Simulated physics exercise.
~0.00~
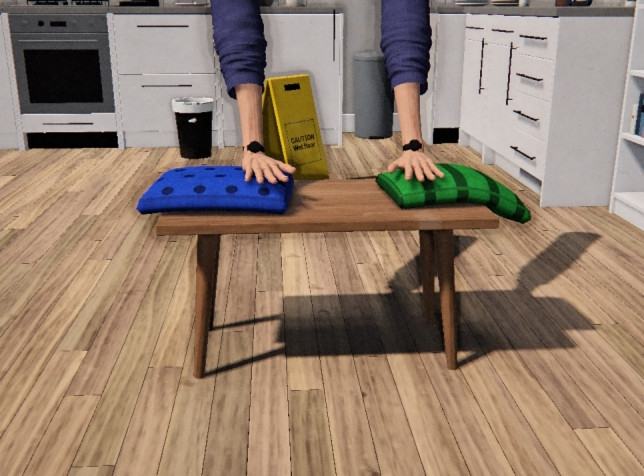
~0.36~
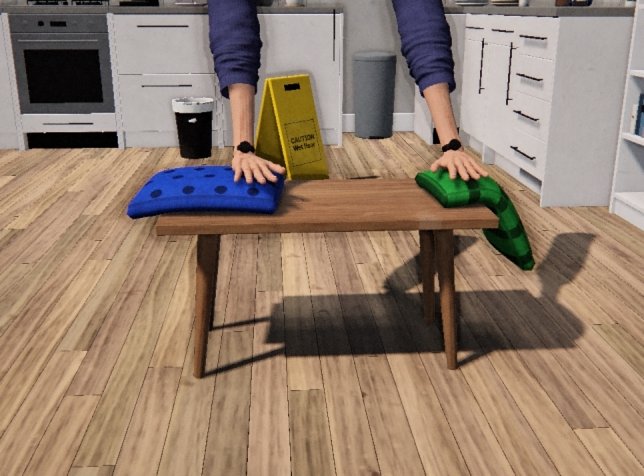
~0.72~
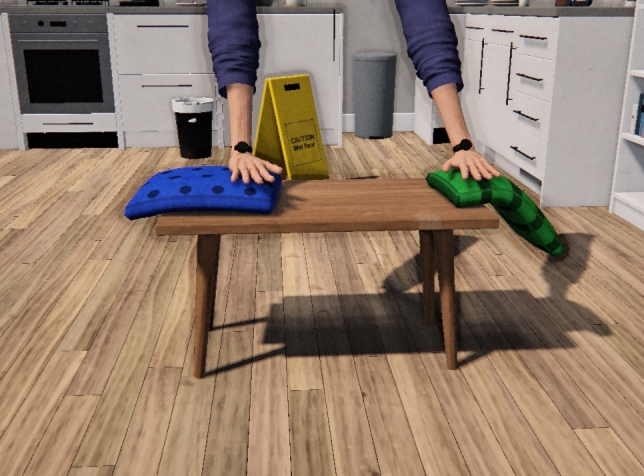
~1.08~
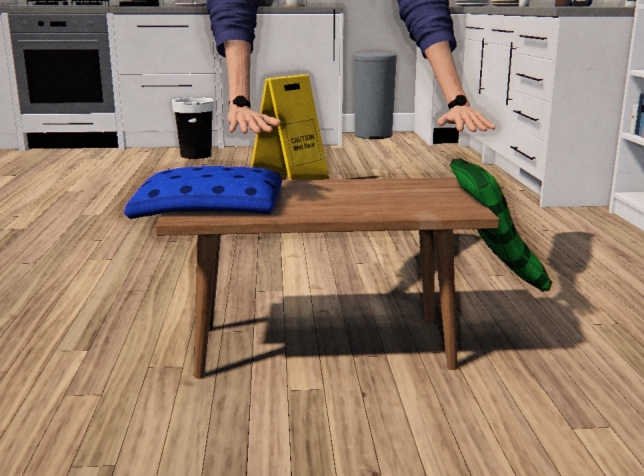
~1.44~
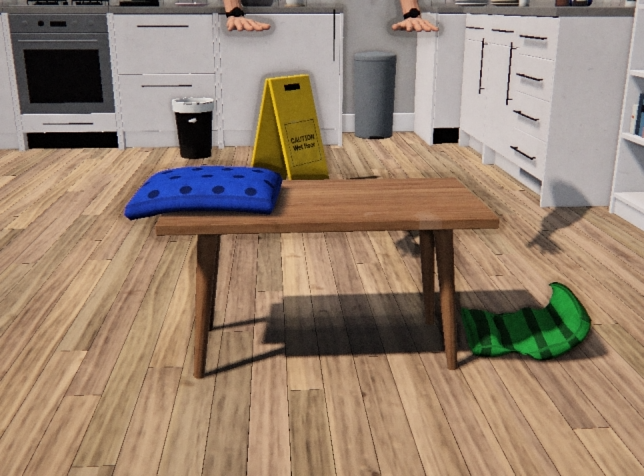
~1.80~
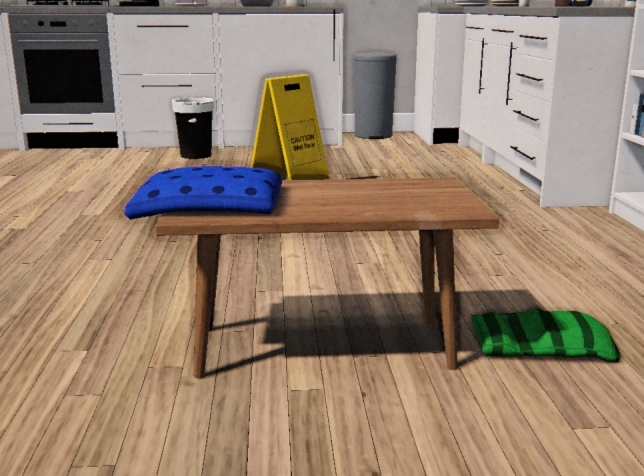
A blue pillow with dark spots and a green pillow with dark stripes lie at opposite ends of a wooden side table in a kitchen, each under one hand of a person standing behind it. The hands push them outward, the blue one shifting slightly left while the green one slides right and droops over the edge. Then the hands lift away, and the green pillow tips down off the right end. It drops to the floor, one end curling up, then settles flat beside the table leg. The blue pillow stays on the left end of the tabletop.
